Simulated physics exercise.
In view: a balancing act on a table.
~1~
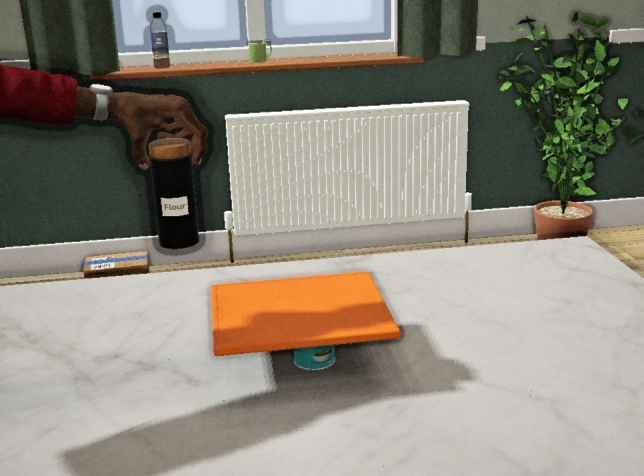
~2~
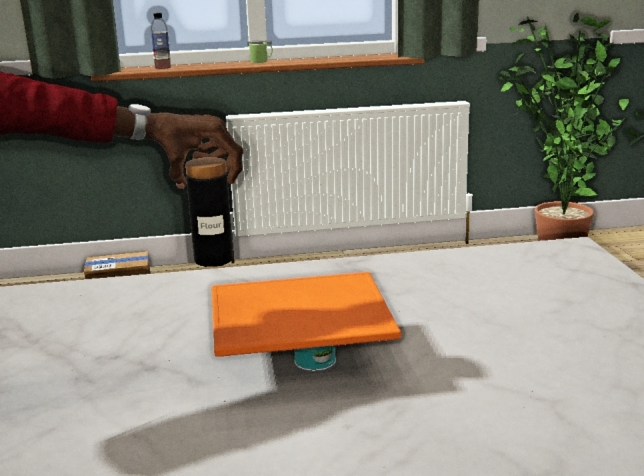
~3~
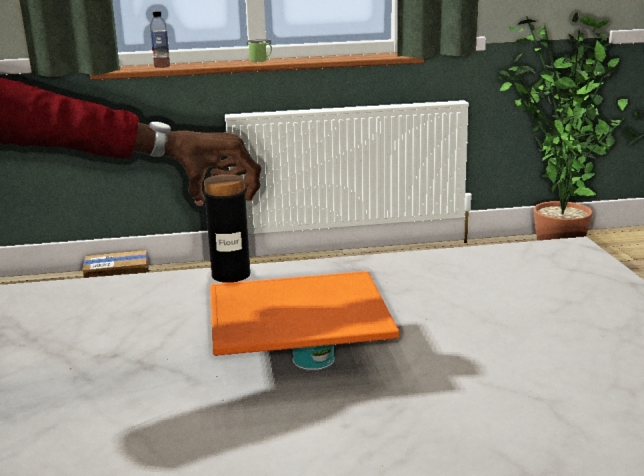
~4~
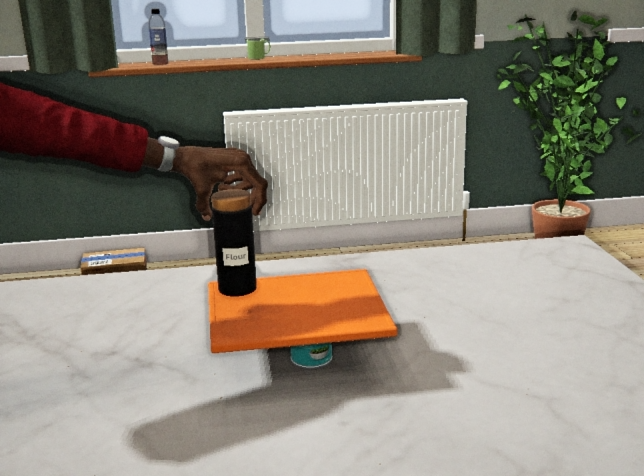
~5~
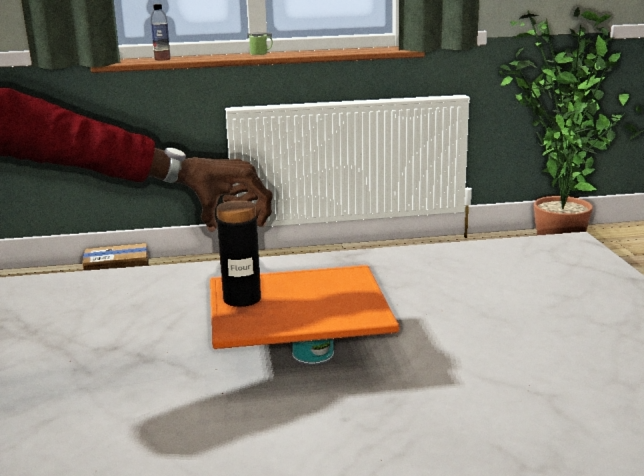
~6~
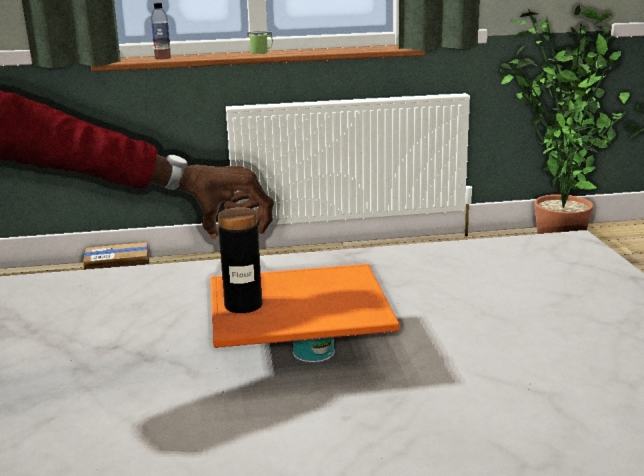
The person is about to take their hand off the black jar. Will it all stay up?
Outcome: The stack loses its balance.
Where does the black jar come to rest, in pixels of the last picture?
Around (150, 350).
Then, 0.30 s later than the last frame, black jar now fallen; orange lid tilted by 31°.
Then, 0.40 s later than the last frame, orange lid tilted by 46°.
Then, 0.60 s later than the last frame, orange lid tilted by 33°.
When it is over, fallen, black jar; moved from the start, orange lid; turquoise tin as before. End places, in pixels of the last picture, black jar near (150, 350). The stack comes apart.
